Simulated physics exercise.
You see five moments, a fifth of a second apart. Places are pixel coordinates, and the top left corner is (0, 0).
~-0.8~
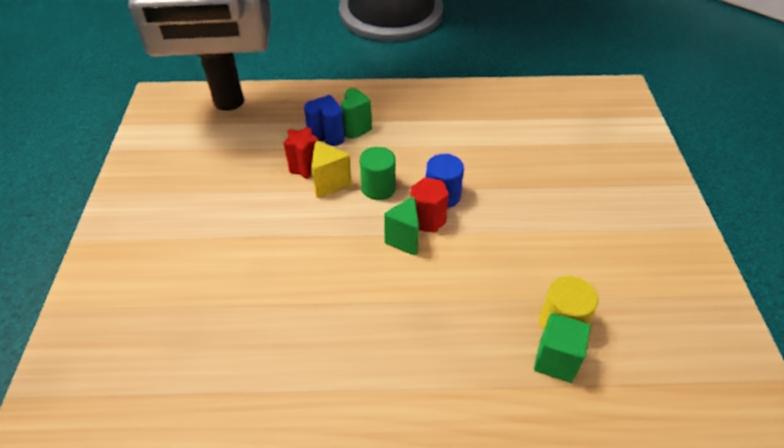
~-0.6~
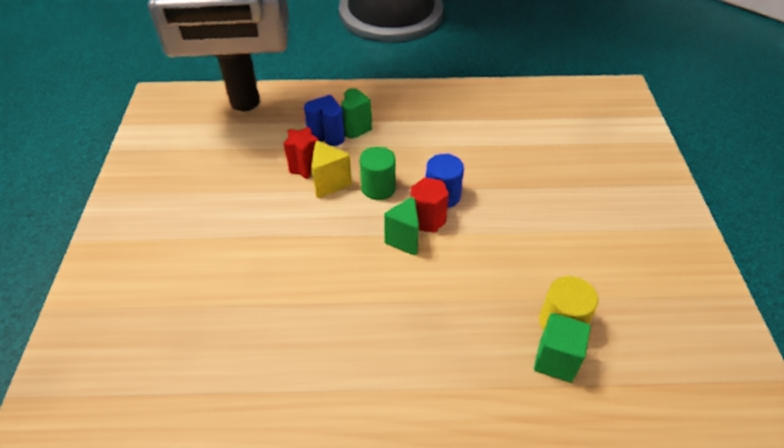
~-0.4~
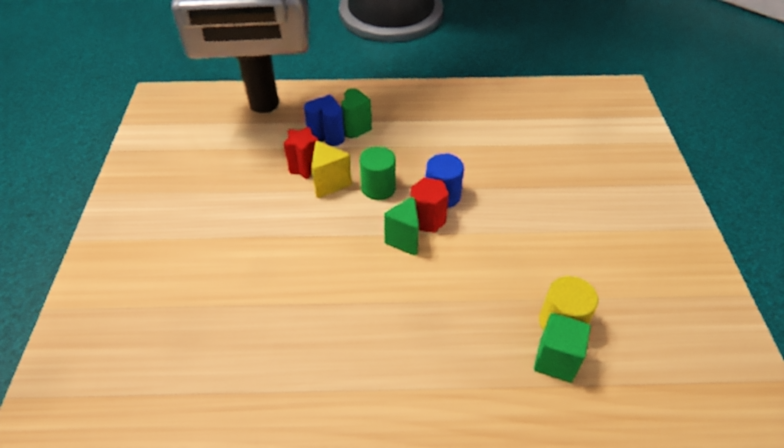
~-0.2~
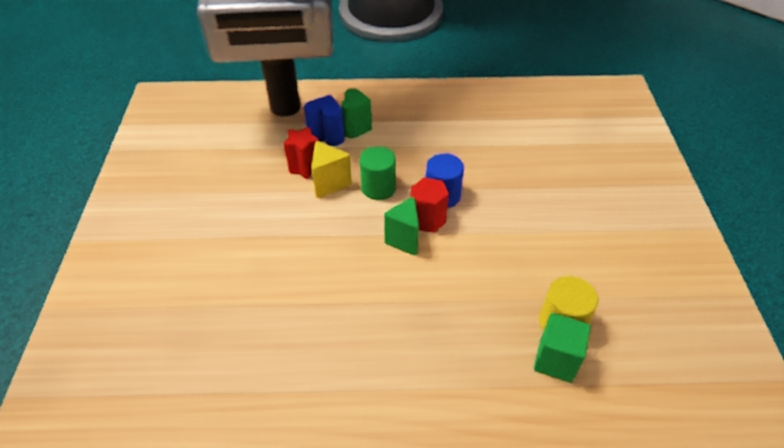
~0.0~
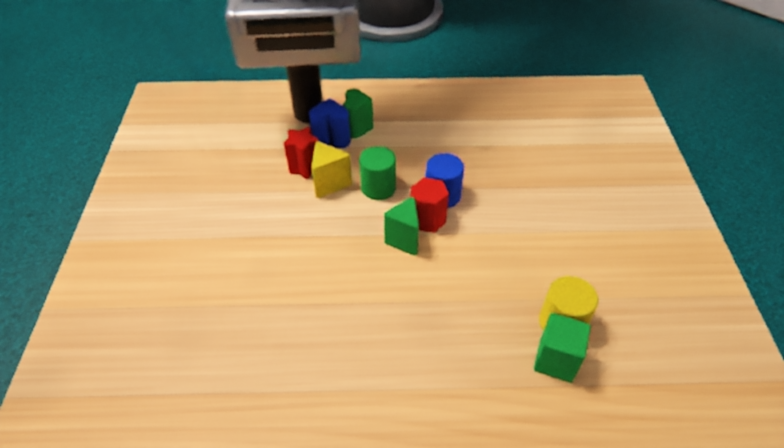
In the video, a robotic arm with a dark stick moves rightward along the far edge of a wooden board scattered with colored blocks, then nudges the blue heart block slightly right beside the green heart block.
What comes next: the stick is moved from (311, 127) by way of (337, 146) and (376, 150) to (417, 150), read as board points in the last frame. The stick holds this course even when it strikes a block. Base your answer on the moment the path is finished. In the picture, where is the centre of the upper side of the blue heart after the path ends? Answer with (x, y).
The middle of its top is at (398, 141).
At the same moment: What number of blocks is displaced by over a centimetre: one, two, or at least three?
The push will move one block.
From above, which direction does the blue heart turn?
Its rotation is clockwise.
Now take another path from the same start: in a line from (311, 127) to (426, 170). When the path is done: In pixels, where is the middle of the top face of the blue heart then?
At (411, 160).
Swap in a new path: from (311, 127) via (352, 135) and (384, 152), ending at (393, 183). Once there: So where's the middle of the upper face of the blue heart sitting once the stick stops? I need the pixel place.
Around pixel (355, 144).
On the path given first. One third of the way, stick at (336, 132); blue heart at (359, 128), turned 10° anticlockwise.
Two thirds of the way, stick at (376, 136); blue heart at (390, 138), turned 25° clockwise.
At the end, stick at (418, 135); blue heart at (398, 141), turned 45° clockwise; green heart unmoved.
